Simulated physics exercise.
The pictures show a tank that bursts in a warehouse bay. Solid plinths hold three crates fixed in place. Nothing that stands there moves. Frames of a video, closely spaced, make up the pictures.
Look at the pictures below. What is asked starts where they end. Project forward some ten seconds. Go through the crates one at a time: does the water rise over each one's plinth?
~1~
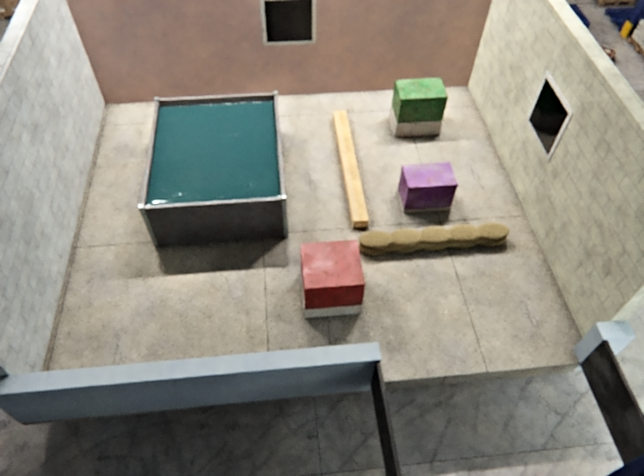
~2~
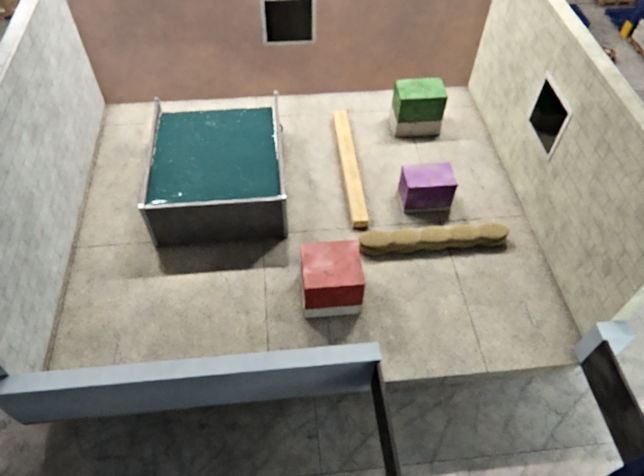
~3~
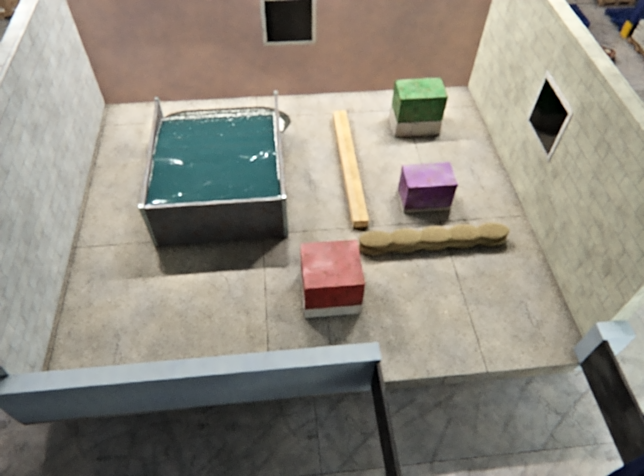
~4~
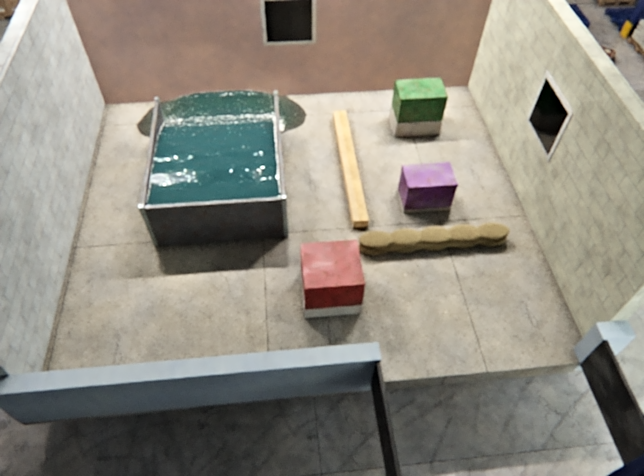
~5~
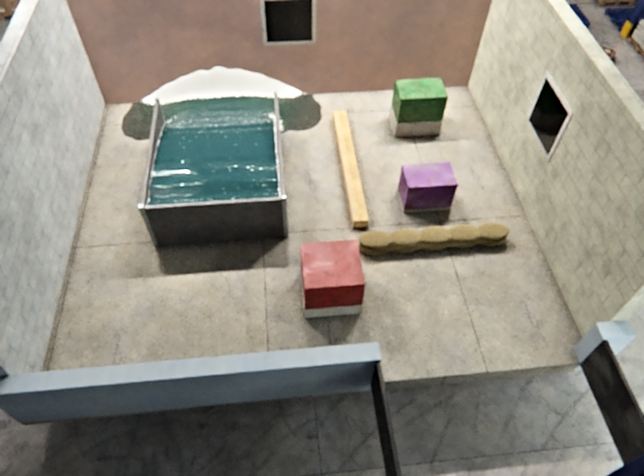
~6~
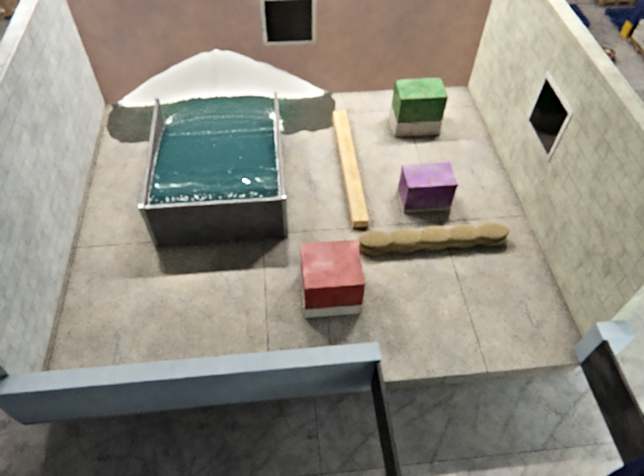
In order: The green crate has a tall enough plinth. The red crate has a tall enough plinth. The purple crate has too short a plinth.
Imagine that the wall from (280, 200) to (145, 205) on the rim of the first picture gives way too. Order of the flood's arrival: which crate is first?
That would be the red-painted one, reached first.
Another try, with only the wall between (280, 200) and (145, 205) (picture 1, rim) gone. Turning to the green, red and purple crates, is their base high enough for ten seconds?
Going through them, the green is never reached, the red gets reached and the purple gets reached.
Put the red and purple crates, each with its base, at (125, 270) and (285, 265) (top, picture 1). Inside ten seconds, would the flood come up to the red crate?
As far as I can tell, the red crate is flooded.
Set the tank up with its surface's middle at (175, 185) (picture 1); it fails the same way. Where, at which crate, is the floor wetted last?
The one in red comes last.
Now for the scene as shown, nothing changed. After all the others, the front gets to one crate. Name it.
Looks like the red-painted one to me.
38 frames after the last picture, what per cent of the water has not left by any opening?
About 98 per cent.
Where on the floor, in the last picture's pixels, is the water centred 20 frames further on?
Roughly (250, 158) in the last picture.
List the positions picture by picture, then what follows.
In the first picture, the open tank at (216, 148) is whole and still.
In the second picture, water pours out on the open tank's far side and has run to a hidden place.
In the third picture, the front is at a hidden place, out from the gap on the open tank's far side.
In the fourth picture, the front is at (153, 112), out from the gap on the open tank's far side.
In the fifth picture, water pours out on the open tank's far side and has run to (309, 95).
In the sixth picture, water pours out on the open tank's far side and has run to (115, 104).
A moment on, water covers 20 % of the floor; the green crate water round its plinth, the red crate not reached, the purple crate not reached.
Next, water covers 35 % of the floor; the green crate water round its plinth, the red crate not reached, the purple crate not reached.
Then, water covers 65 % of the floor; the green crate water round its plinth, the red crate water round its plinth, the purple crate water round its plinth.
Later, water covers 95 % of the floor; the green crate water round its plinth, the red crate water round its plinth, the purple crate water round its plinth.
In the end, water covers 95 % of the floor; the green crate stayed above the water, the red crate stayed above the water, the purple crate was topped.
